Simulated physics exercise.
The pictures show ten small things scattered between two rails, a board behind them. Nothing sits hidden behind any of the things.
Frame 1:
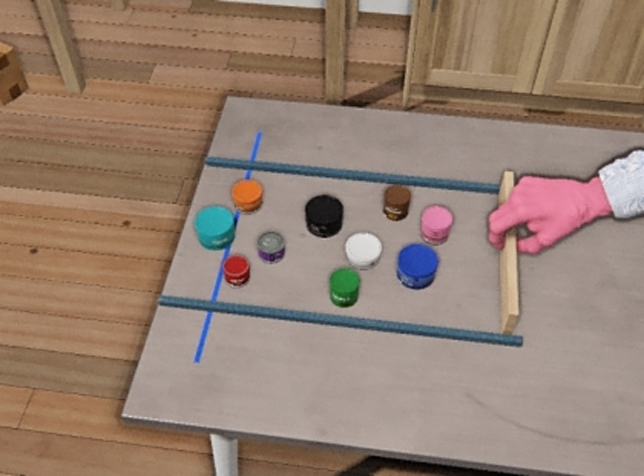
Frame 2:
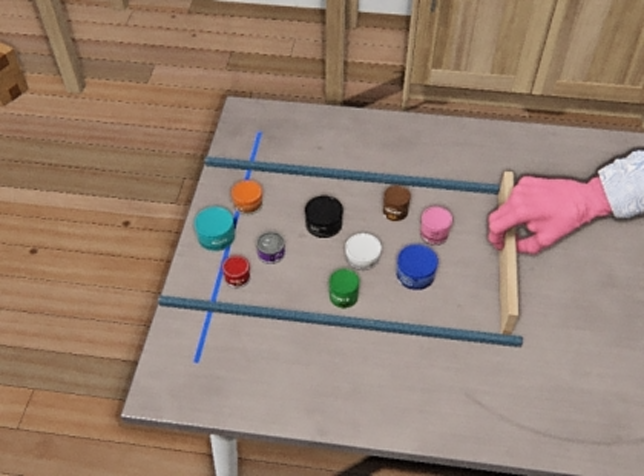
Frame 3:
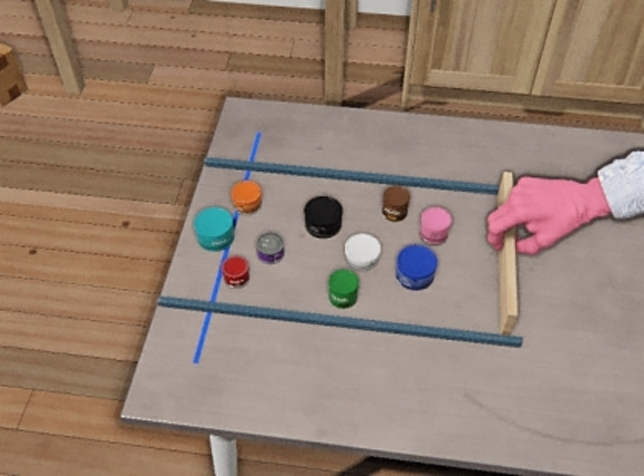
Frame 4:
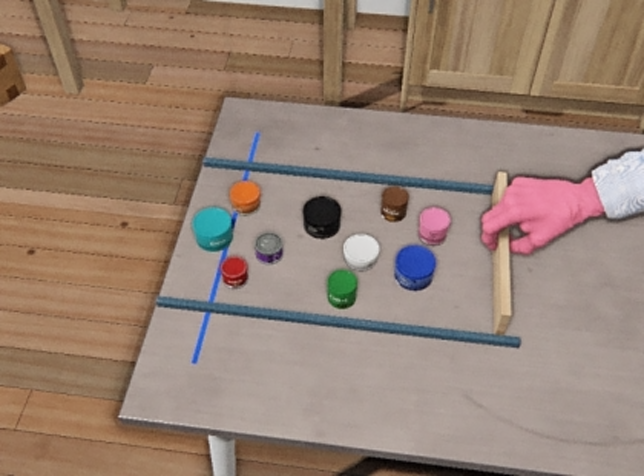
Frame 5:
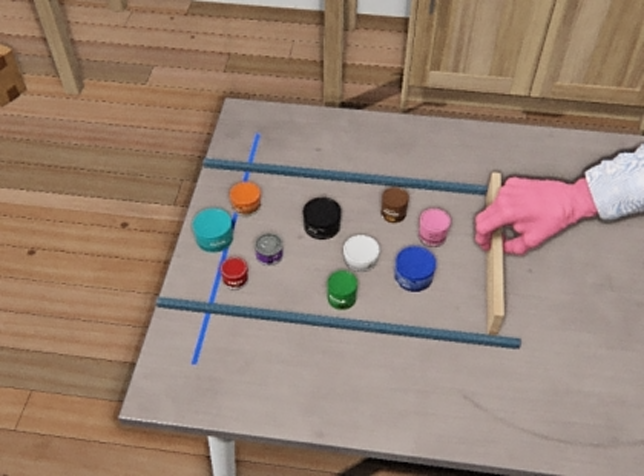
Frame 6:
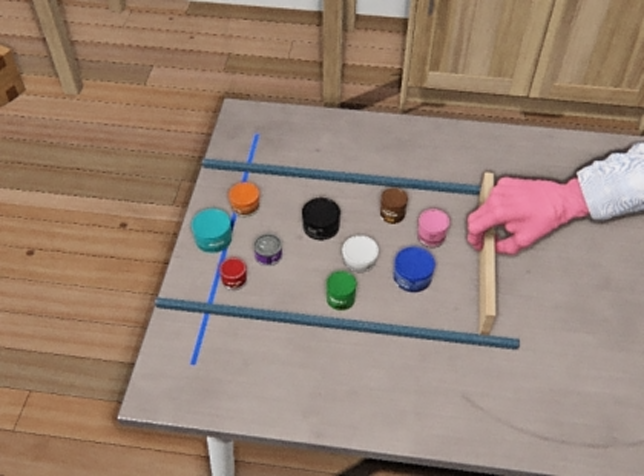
A pink-gloved hand held a wooden board upright across two rails on a table, then slid it slightly left toward the scattered colourful little pots, which stayed where they were.
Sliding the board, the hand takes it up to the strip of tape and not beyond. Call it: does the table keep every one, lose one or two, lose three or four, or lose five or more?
It loses one or two.
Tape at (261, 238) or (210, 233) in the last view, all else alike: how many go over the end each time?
In the first try the count is 0, and in the second it is 5.
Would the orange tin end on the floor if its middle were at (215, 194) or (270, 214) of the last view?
Order of tries: Off, on.
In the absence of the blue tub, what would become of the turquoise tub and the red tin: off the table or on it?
So the turquoise tub goes off the edge and the red tin is still there.
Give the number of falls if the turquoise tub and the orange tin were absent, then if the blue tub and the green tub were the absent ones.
Tally per try: 0 / 1.
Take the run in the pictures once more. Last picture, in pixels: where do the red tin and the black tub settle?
In the last picture the red tin sits at (174, 276) while the black tub sits at (197, 191).
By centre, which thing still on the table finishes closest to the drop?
The purple pot.
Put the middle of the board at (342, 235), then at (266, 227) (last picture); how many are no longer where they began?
The number moved is 6 and then 10.
Soon after, none off yet; turquoise tub at rest near (212, 231); orange tin at rest near (245, 200); red tin at rest near (234, 274).
Then, none off yet; turquoise tub moved a little near (203, 226); orange tin moved about its own width near (198, 194); red tin moved about its own width near (213, 278).
At rest, the number that fall off is one or two; fallen, orange tin and turquoise tub.
